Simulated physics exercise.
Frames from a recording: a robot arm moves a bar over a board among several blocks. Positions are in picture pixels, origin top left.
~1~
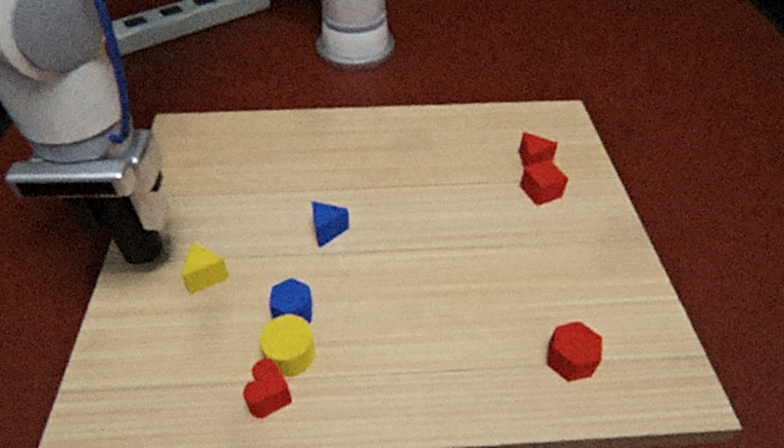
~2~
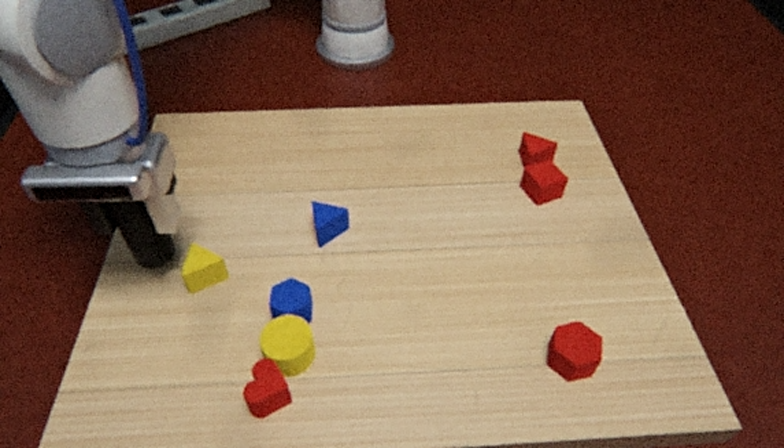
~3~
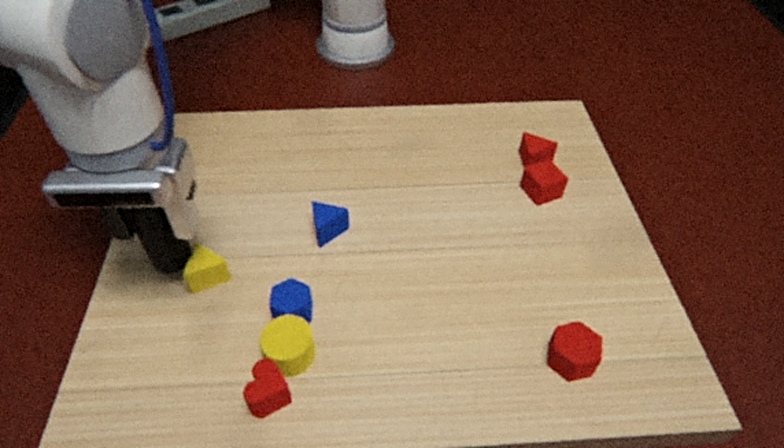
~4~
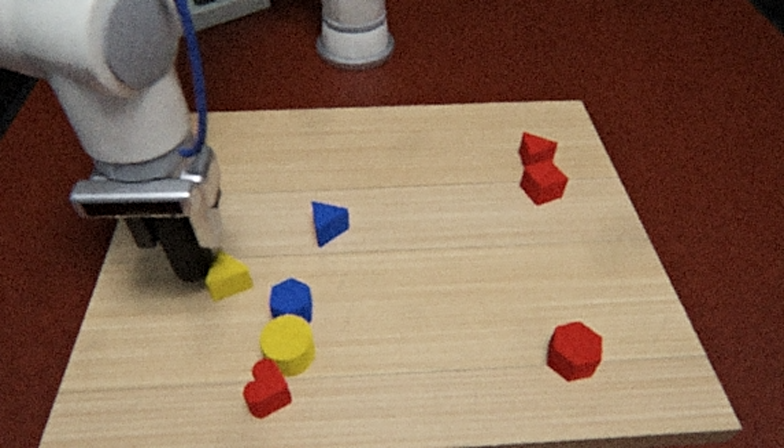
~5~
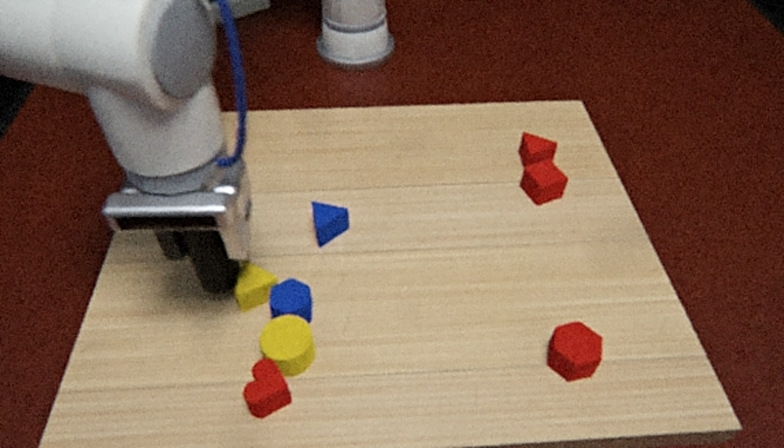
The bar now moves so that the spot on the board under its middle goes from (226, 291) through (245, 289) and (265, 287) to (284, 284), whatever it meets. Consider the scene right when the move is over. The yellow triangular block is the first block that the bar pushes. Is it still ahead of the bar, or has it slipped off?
I think the bar keeps pushing the yellow triangular block along right to the end.
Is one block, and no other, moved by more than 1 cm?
I believe not.
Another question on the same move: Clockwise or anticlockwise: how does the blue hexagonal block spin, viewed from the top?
Short answer: Clockwise.
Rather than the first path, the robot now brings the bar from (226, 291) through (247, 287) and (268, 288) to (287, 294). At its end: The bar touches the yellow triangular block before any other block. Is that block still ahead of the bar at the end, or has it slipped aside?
The bar still has it in front.
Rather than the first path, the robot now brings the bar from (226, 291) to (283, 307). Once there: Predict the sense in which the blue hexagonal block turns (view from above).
It goes clockwise.
On the path given first. Halfway along, bar (251, 275); yellow triangular block (283, 274); blue hexagonal block (302, 297), turned 30° clockwise.
At the end, bar (281, 271); yellow triangular block (312, 272), turned 10° clockwise; yellow circular block still; blue hexagonal block (313, 300), turned 70° clockwise.
